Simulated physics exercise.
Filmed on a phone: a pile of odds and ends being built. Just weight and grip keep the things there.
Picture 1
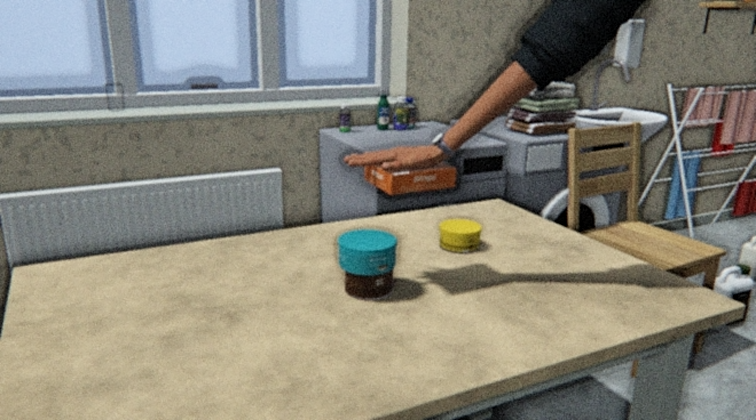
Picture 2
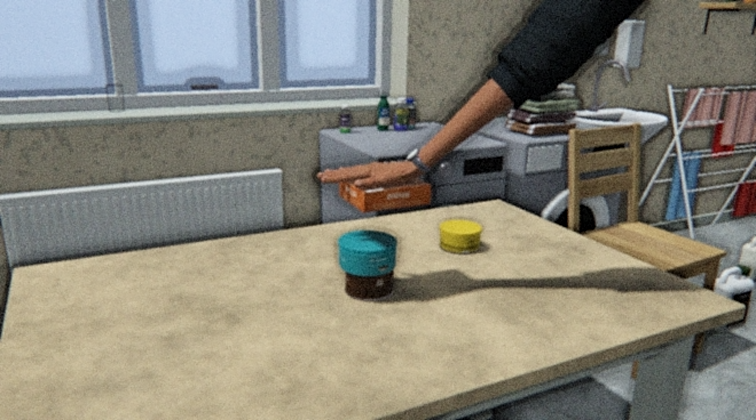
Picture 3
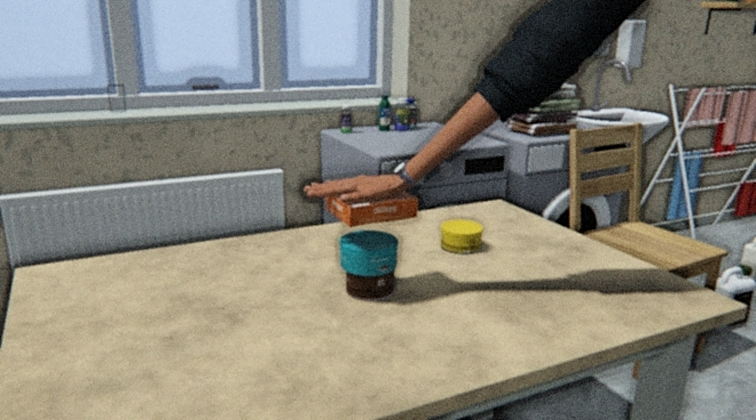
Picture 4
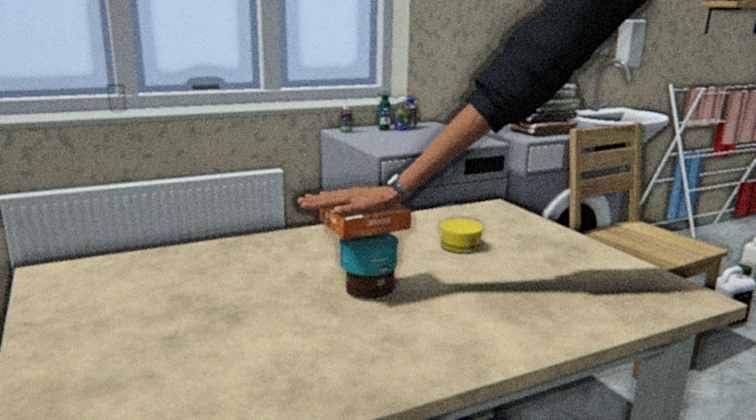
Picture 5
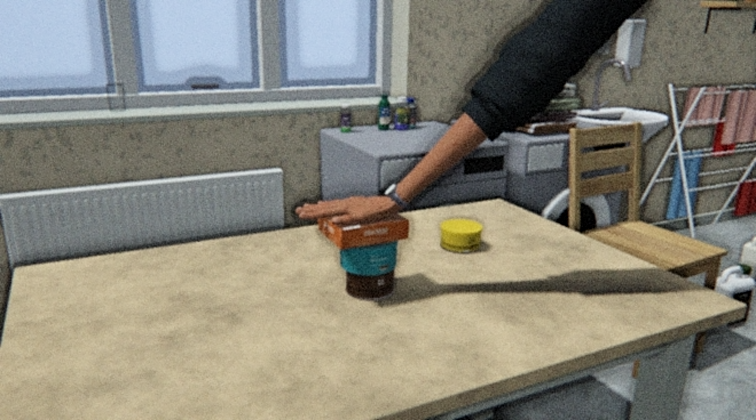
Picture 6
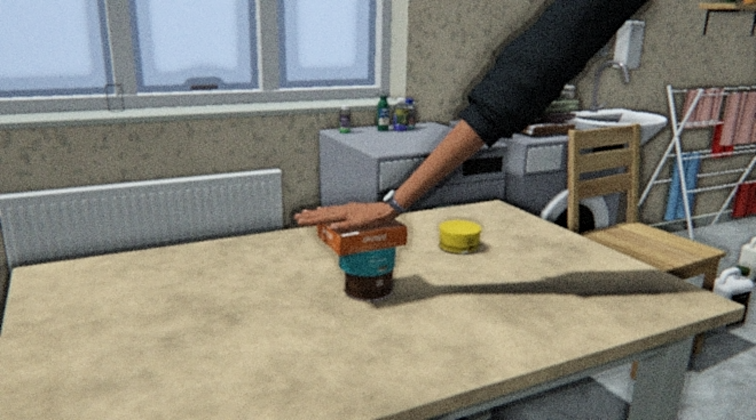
Orange packet being lowered by a hand onto a turquoise tub on a table, with a yellow tub sitting to the right.
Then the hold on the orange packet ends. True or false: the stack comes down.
False.
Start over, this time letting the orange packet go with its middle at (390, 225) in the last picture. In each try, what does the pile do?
It stays stable.
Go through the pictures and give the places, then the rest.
Coming down; orange packet (409, 174); yellow tub (460, 236), in the first frame.
Coming down; orange packet (384, 190), in the second frame.
Coming down; orange packet (371, 204); turquoise tub (369, 252), in the third frame.
Coming down; orange packet (365, 216); yellow tub (461, 236), in the fourth frame.
Coming down; orange packet (363, 225), in the fifth frame.
Set down, still held; orange packet (361, 231), in the sixth frame.
Then, 0.30 s on from there, no change.
Then, 0.70 s on from there, orange packet resting near (361, 231).
In the end, all 4 unmoved. At the end, from the last picture's camera, orange packet near (361, 231). The pile stays up.
